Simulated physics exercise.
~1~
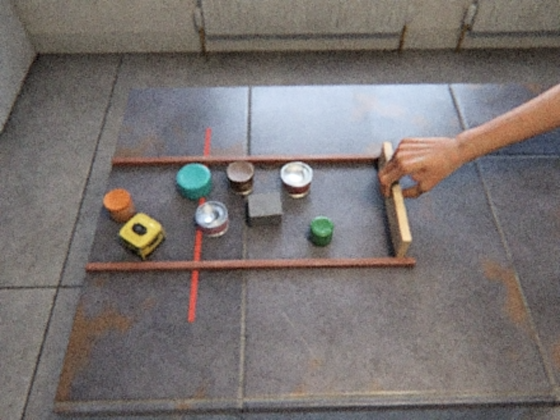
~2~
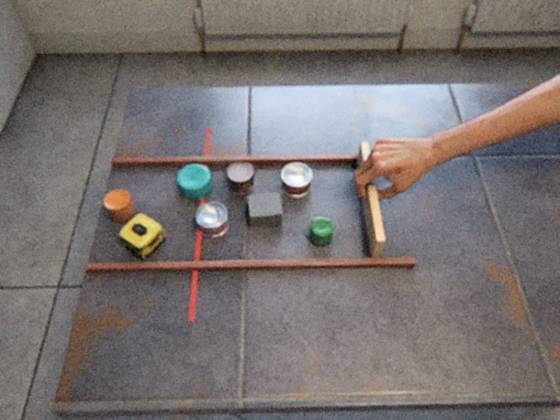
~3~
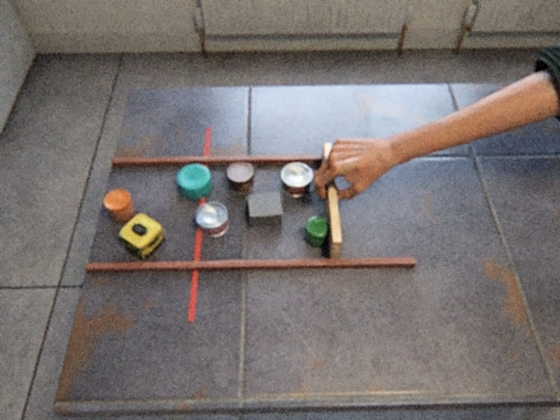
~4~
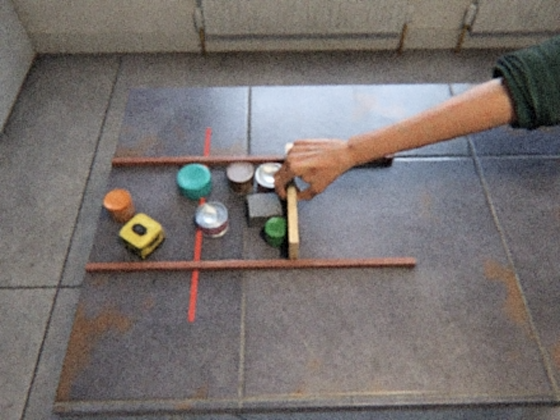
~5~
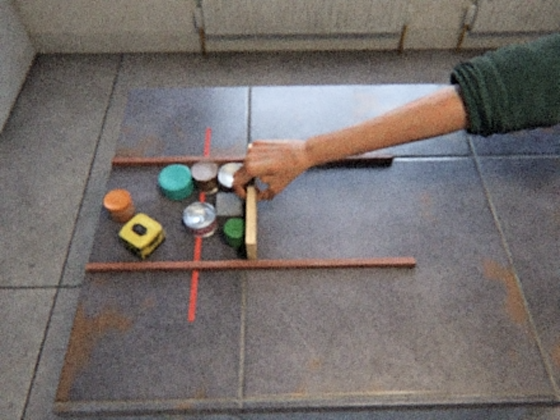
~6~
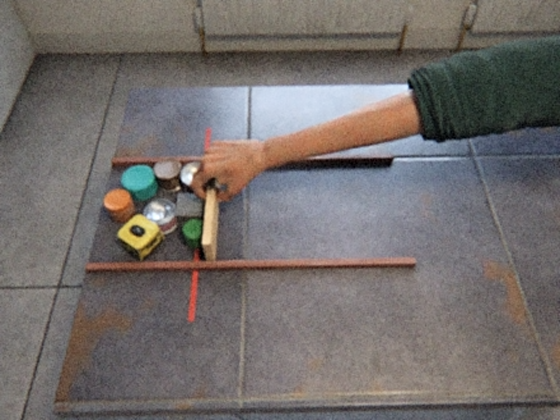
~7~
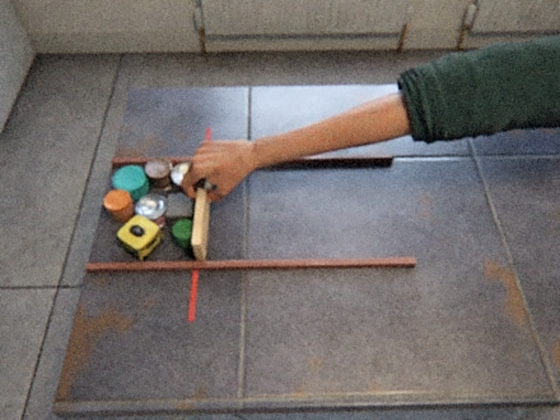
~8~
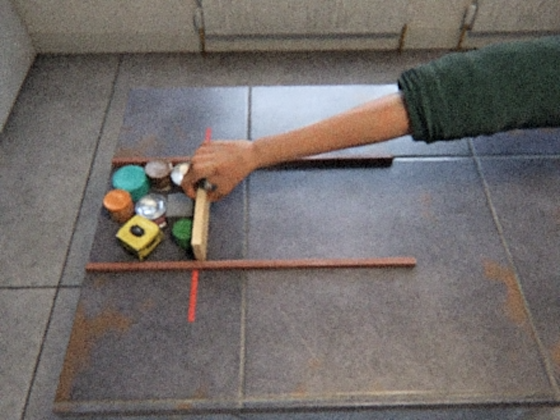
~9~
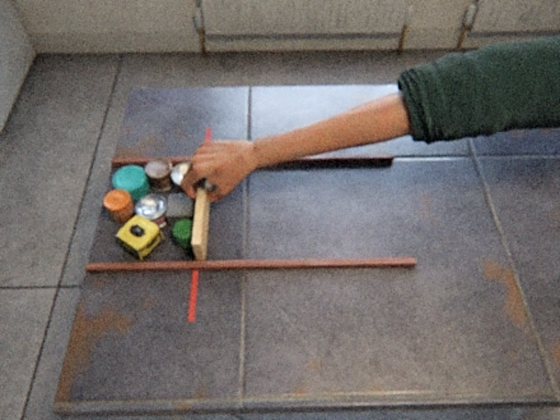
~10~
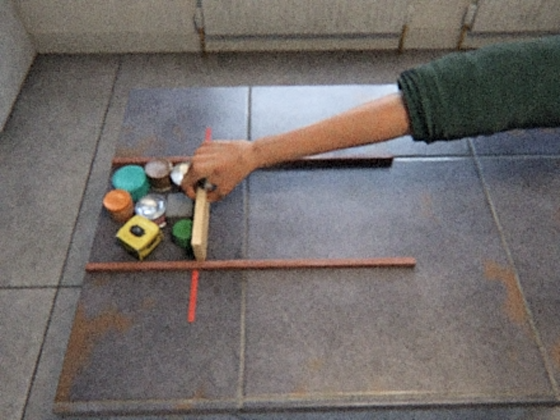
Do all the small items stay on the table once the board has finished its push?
Yes, they all stay on the table. The board stops at the red strip with the items bunched to its left, and none of them falls off.
